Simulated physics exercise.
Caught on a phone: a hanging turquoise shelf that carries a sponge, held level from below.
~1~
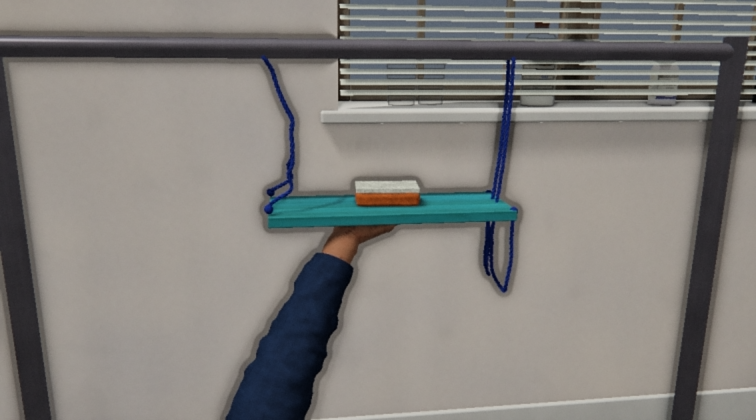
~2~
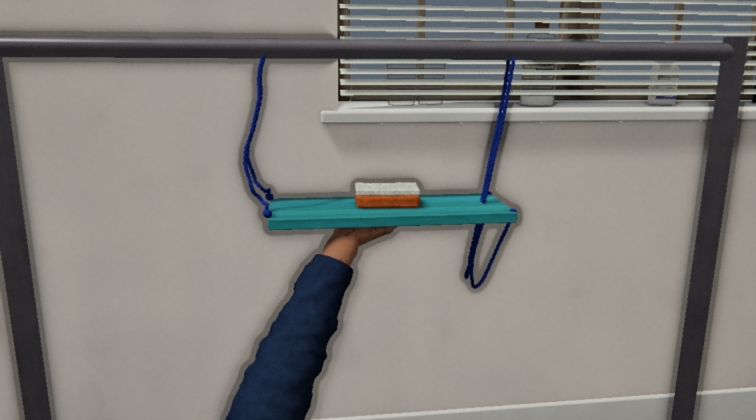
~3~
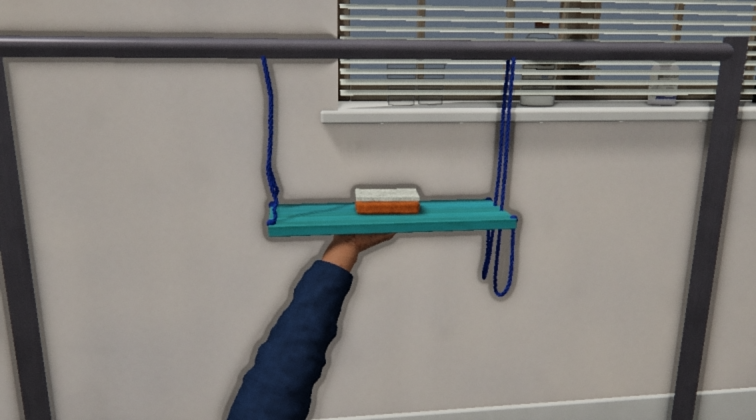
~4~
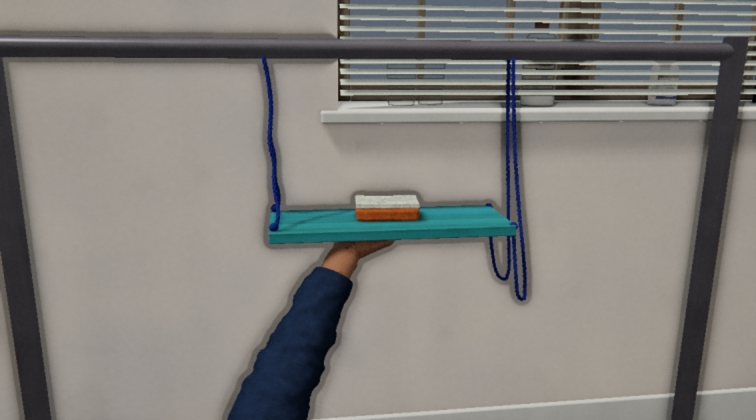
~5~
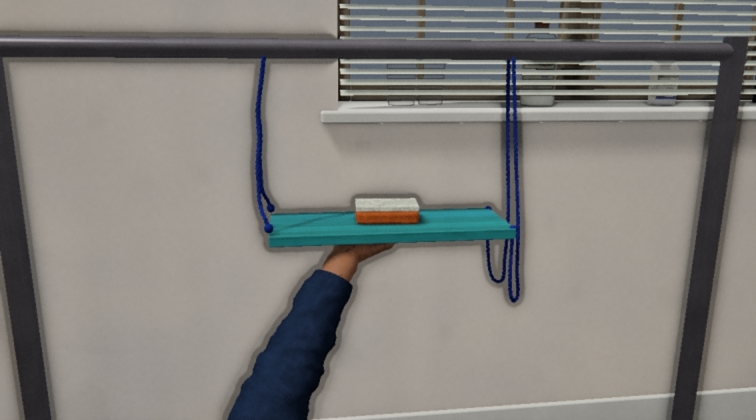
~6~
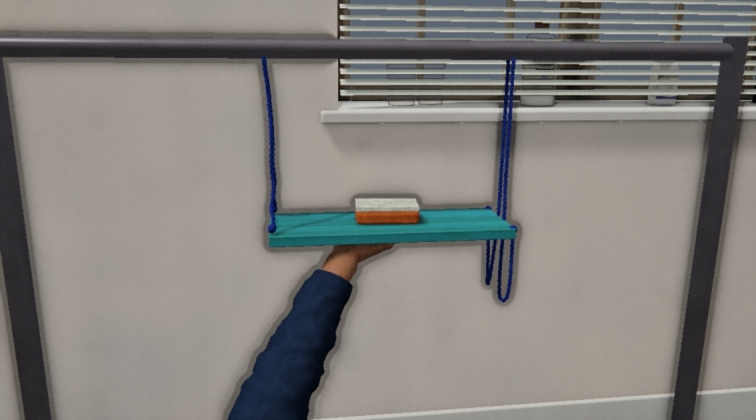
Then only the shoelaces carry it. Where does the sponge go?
Outcome: The sponge is shed rightwards.
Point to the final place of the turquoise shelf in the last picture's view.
At about (360, 304).
Then, 0.60 s after the last picture, board tipped 45° down to the right; sponge sliding near (521, 345).
Then, 1.26 s after the last picture, board tipped 40° down to the right; sponge on the floor.
At rest, board tipped 45° down to the right; sponge on the floor. The sponge goes off on the right.
